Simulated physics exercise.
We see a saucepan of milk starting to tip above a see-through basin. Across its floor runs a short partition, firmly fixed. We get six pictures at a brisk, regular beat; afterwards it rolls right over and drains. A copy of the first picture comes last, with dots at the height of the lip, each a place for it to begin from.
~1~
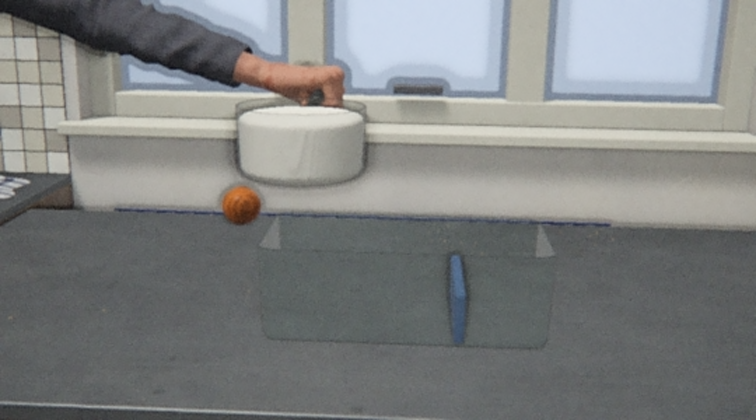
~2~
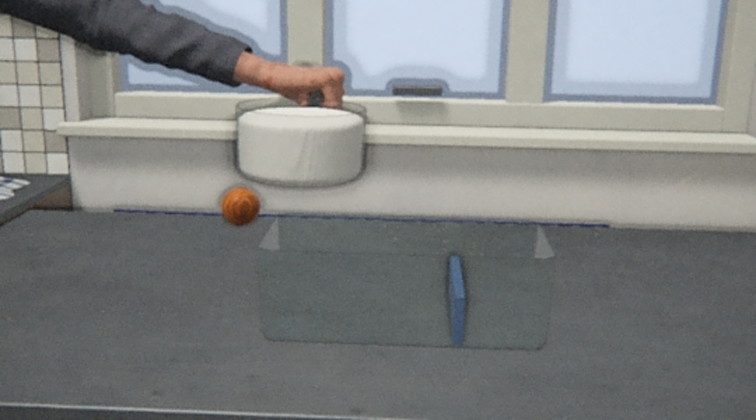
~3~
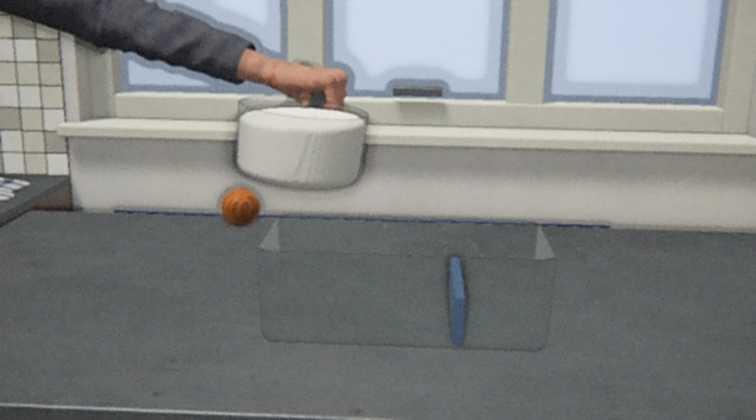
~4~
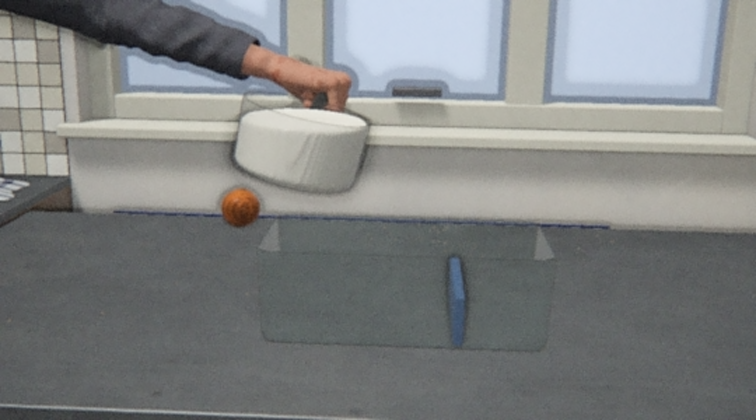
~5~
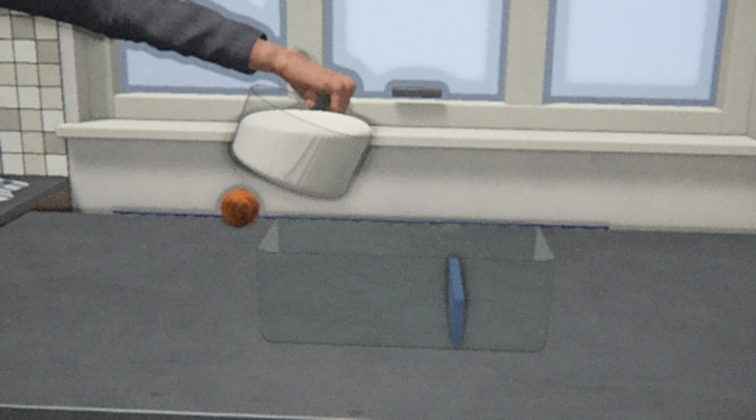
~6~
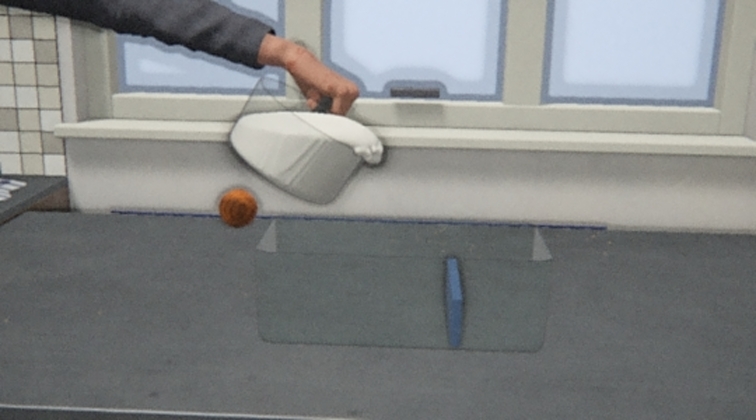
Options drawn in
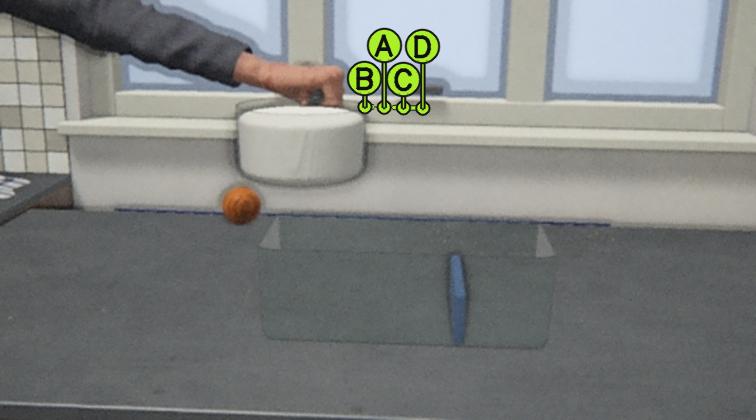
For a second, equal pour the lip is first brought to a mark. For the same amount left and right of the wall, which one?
Best: D.
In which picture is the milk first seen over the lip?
Picture 5.
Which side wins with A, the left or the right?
The left side.
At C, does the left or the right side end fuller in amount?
More ends on the left.
On the marked copy, A at (384, 107); B at (364, 106); C at (403, 107); D at (422, 108).
If A is chosen, about 87 % ends left of the wall and 6 % right of it; 7 % is lost outside.
If B is chosen, about 92 % ends left of the wall and 7 % right of it.
If C is chosen, about 70 % ends left of the wall and 27 % right of it; 3 % is lost outside.
If D is chosen, about 50 % ends left of the wall and 49 % right of it.
